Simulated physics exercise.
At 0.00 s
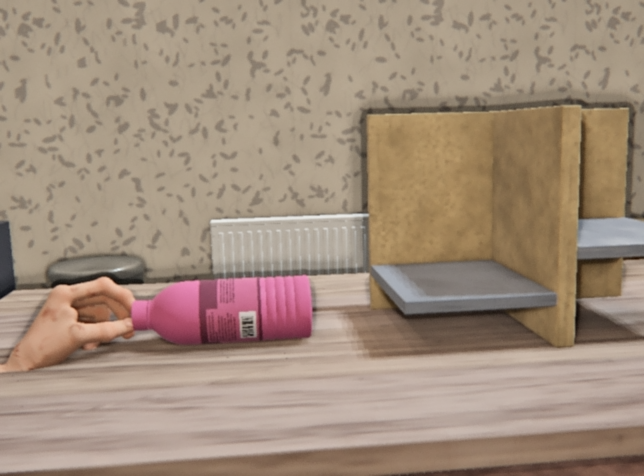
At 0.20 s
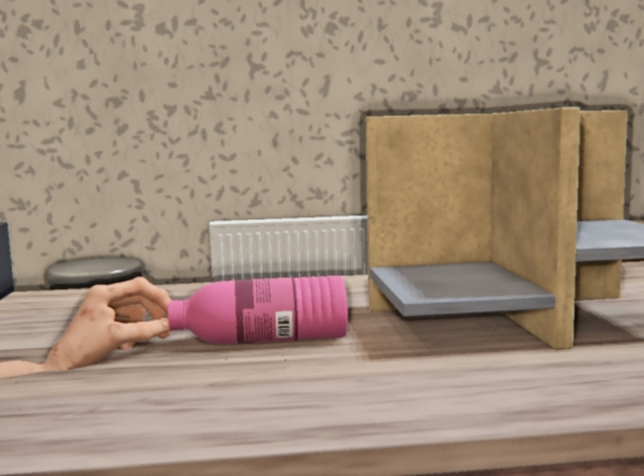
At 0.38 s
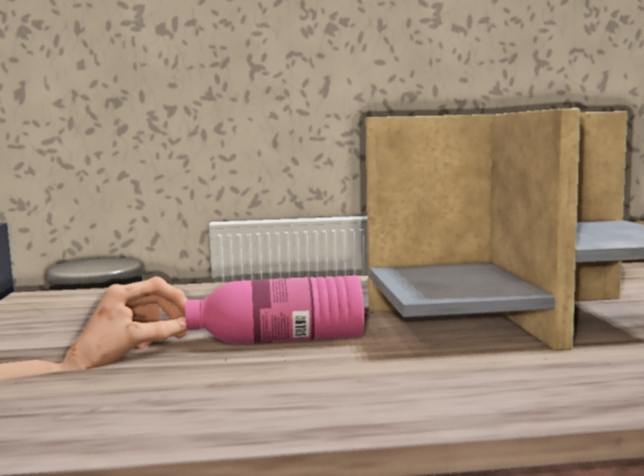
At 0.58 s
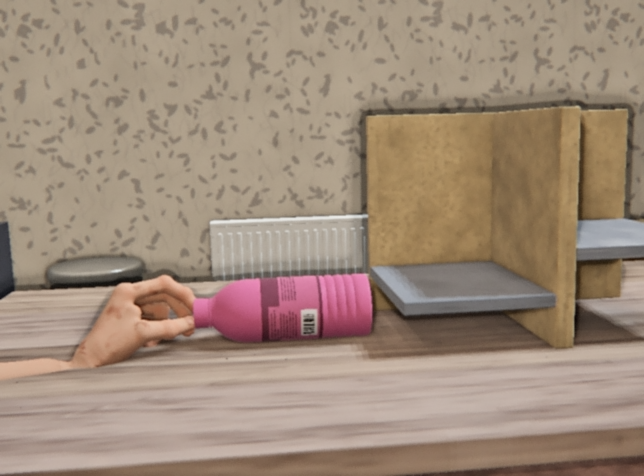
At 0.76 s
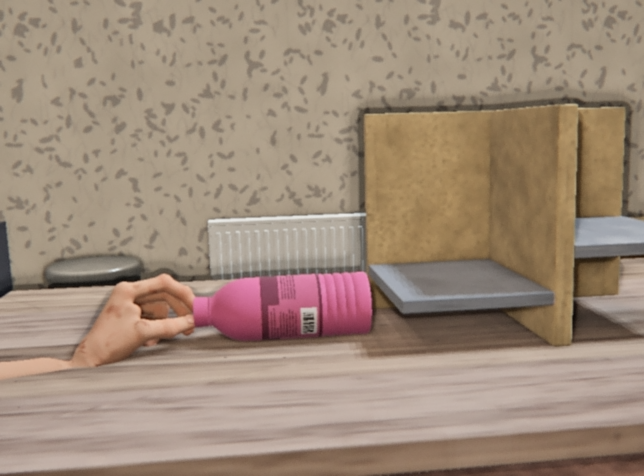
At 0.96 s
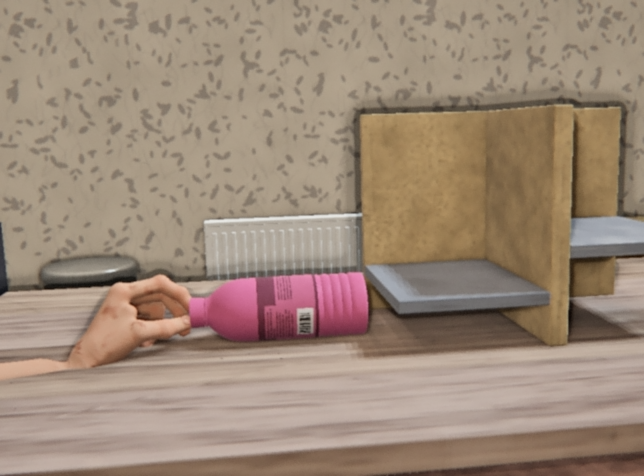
Pink bottle lying on its side slides right across a wooden surface towards a low grey shelf, a hand pushing its neck.
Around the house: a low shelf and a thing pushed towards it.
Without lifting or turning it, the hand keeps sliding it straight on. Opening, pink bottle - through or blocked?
Blocked.
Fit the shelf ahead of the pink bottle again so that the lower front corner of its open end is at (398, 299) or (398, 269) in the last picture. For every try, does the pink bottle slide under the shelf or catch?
Taking the two heights in turn, it hits the shelf and then slips beneath.
Around 1.20 s, pink bottle sliding up to the opening near (292, 307).
Around 1.62 s, pink bottle stopped at the opening near (296, 307).
Finally (2.2 s), the pink bottle catches on the edge, near (296, 307).
